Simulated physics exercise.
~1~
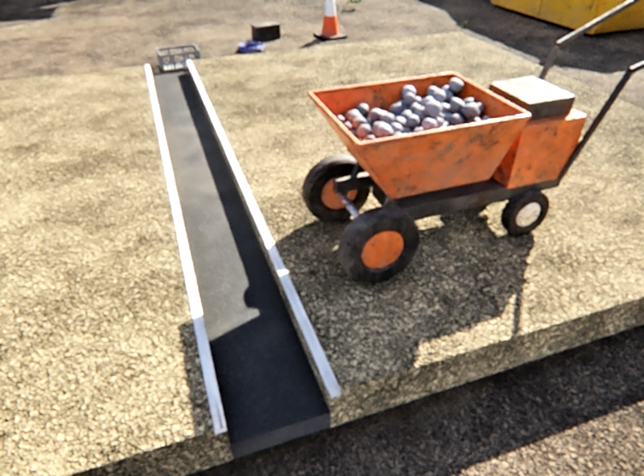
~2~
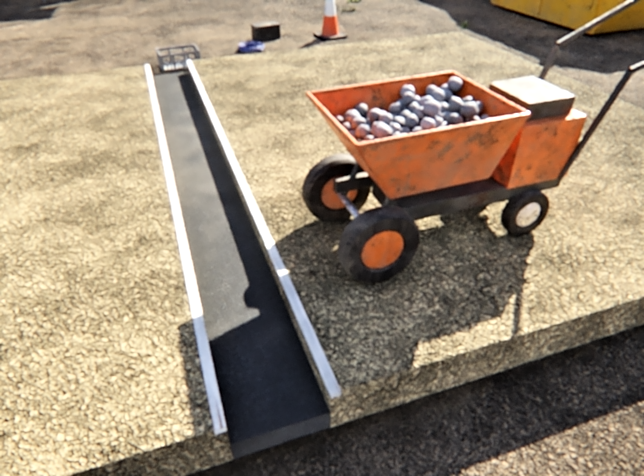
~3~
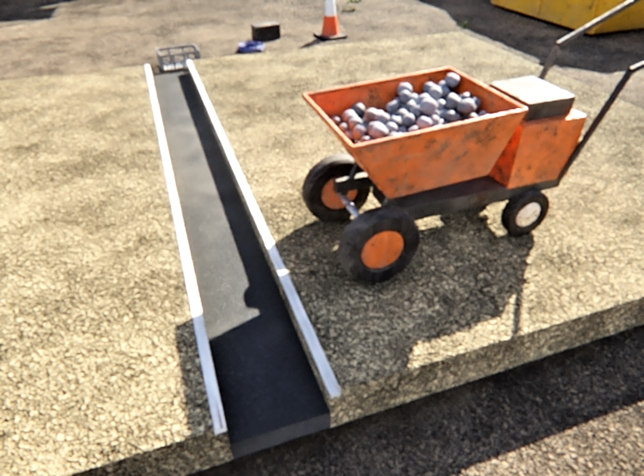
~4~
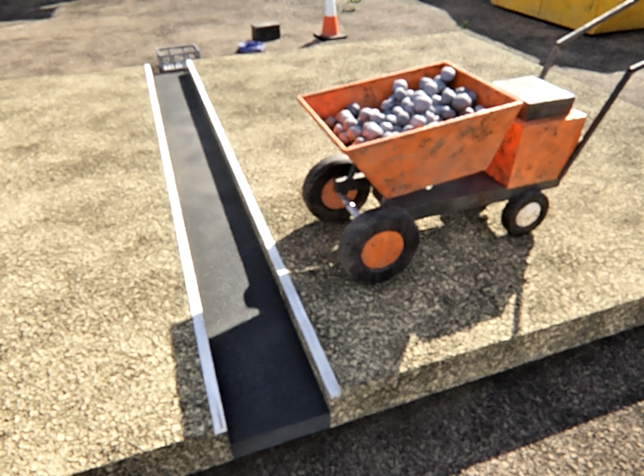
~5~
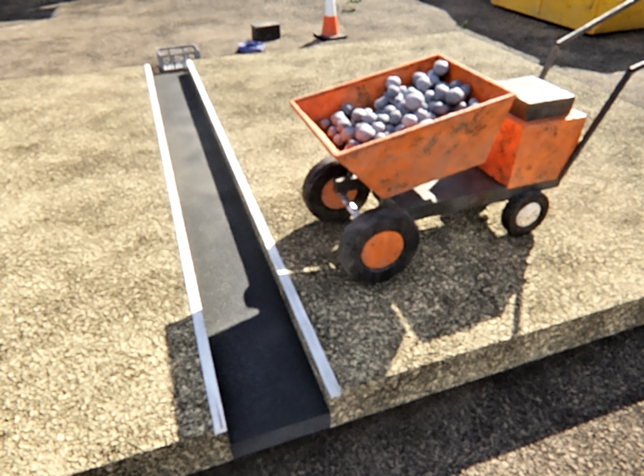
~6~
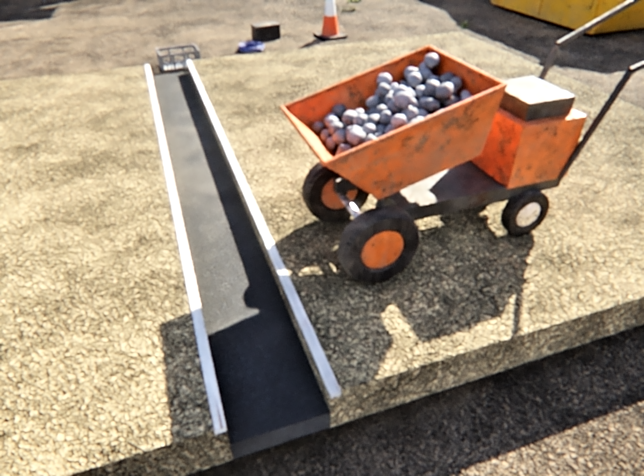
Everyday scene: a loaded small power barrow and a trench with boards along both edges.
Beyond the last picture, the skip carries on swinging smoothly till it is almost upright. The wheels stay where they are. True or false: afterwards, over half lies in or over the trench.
True.
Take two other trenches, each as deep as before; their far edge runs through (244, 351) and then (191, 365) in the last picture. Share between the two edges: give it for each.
Lab note: Try one about 40 %, try two about 80 %.
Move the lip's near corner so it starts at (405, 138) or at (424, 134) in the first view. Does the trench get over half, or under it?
Spot 1 gives the bigger portion, spot 2 gives the bigger portion.
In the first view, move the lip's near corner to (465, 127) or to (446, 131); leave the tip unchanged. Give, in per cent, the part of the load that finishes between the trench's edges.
30 % and 40 %.
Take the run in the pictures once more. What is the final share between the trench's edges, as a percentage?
It works out to roughly 80 percent of the load.
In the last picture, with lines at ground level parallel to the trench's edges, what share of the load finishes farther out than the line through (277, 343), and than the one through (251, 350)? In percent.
I'd say about 80 and about 50 in a hundred.
Soon, skip tipped steeply; all in the skip.
A while on, skip tipped right over; most in the skip; about a quarter in or heaped over the trench; a stray few beyond it; a stray few falling.
Towards the end, skip tipped right over; about a quarter in the skip; about two thirds in or heaped over the trench; a small part beyond it.
Finally, skip tipped right over; a small part in the skip; most in or heaped over the trench; a small part beyond it.
